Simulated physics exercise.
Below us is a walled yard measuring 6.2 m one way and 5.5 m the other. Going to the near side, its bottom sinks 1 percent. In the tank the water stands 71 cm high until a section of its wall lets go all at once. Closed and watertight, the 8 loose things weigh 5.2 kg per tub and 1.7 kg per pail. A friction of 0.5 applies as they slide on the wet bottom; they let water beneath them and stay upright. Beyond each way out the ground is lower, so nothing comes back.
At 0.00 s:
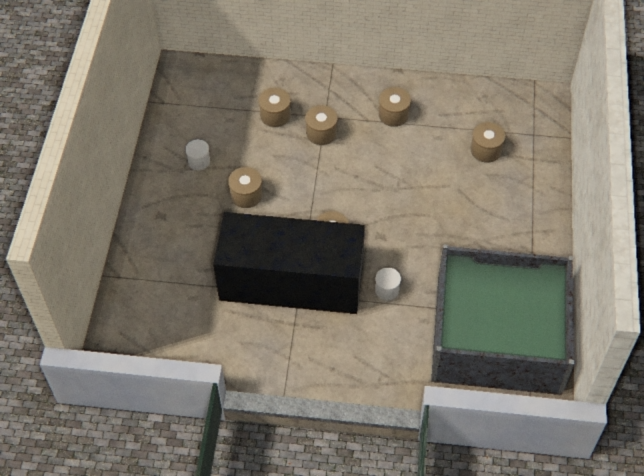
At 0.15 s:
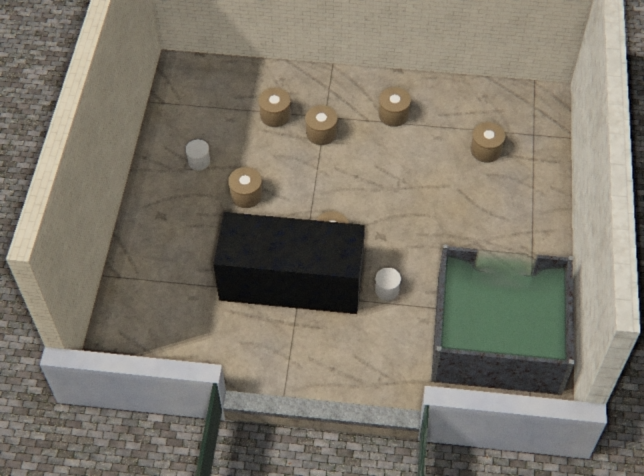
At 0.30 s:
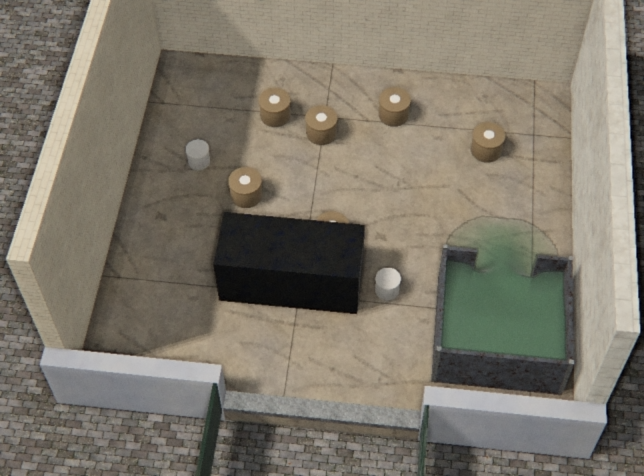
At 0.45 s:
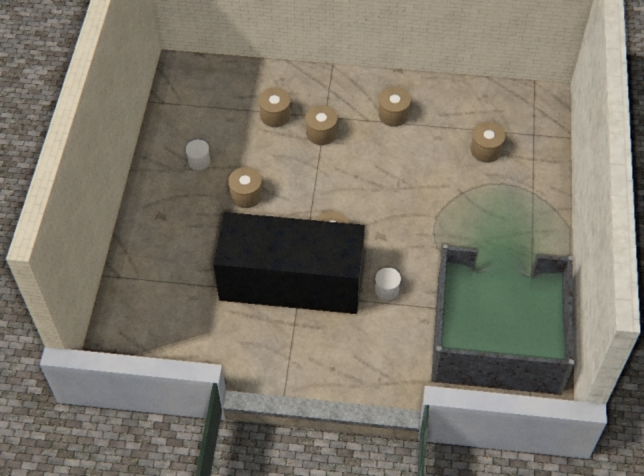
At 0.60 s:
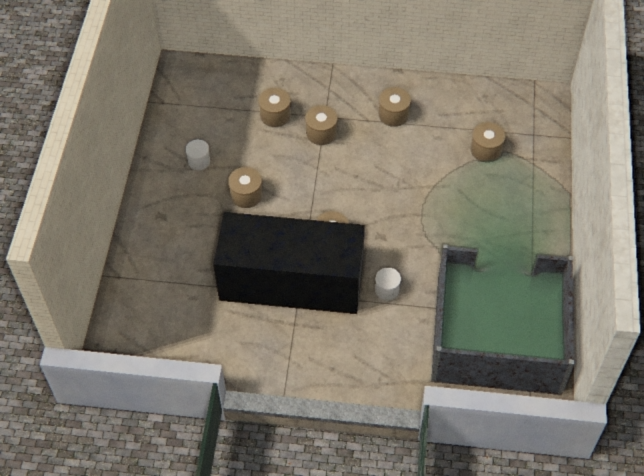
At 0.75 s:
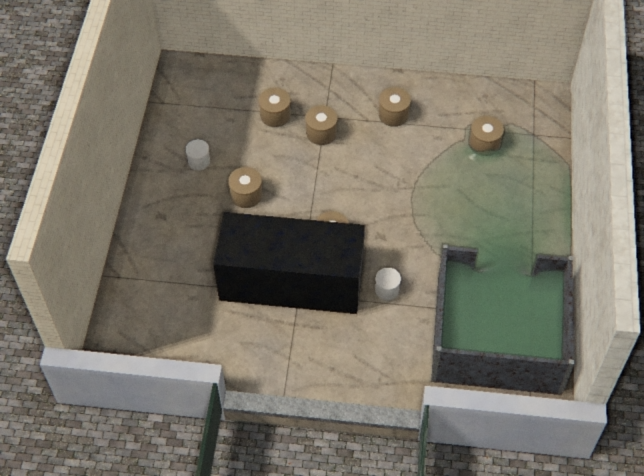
Green water pours from a gap in a walled tank and spreads, nudging a tub slightly.
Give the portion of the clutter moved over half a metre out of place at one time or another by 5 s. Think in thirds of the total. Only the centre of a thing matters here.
It does not fall below two thirds.
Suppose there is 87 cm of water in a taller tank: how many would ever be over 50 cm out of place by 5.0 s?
That would give 6.
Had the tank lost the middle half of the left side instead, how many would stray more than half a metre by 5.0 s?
You'd get 3 in that case.
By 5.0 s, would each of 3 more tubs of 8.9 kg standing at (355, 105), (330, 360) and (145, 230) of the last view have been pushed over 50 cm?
Beyond it, within it, within it.
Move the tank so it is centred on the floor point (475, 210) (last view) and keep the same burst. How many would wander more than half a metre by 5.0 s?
Count: 5.
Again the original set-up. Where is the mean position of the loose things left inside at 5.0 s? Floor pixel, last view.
(215, 194).
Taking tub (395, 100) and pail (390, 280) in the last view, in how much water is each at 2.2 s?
I'd estimate 9 cm for the first and 0 cm for the second.
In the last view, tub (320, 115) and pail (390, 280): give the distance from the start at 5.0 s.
Net shifts, in order: 250 cm and 0 cm.
After 1.1 s 1 of 8 are over 50 cm from their spots; 0 afloat.
After 2.2 s 2 of 8 are over 50 cm from their spots; 2 afloat.
After 3.5 s 2 of 8 are over 50 cm from their spots; 2 afloat.
After 5.0 s 6 of 8 are over 50 cm from their spots, and 6 have been at some point; 5 afloat.
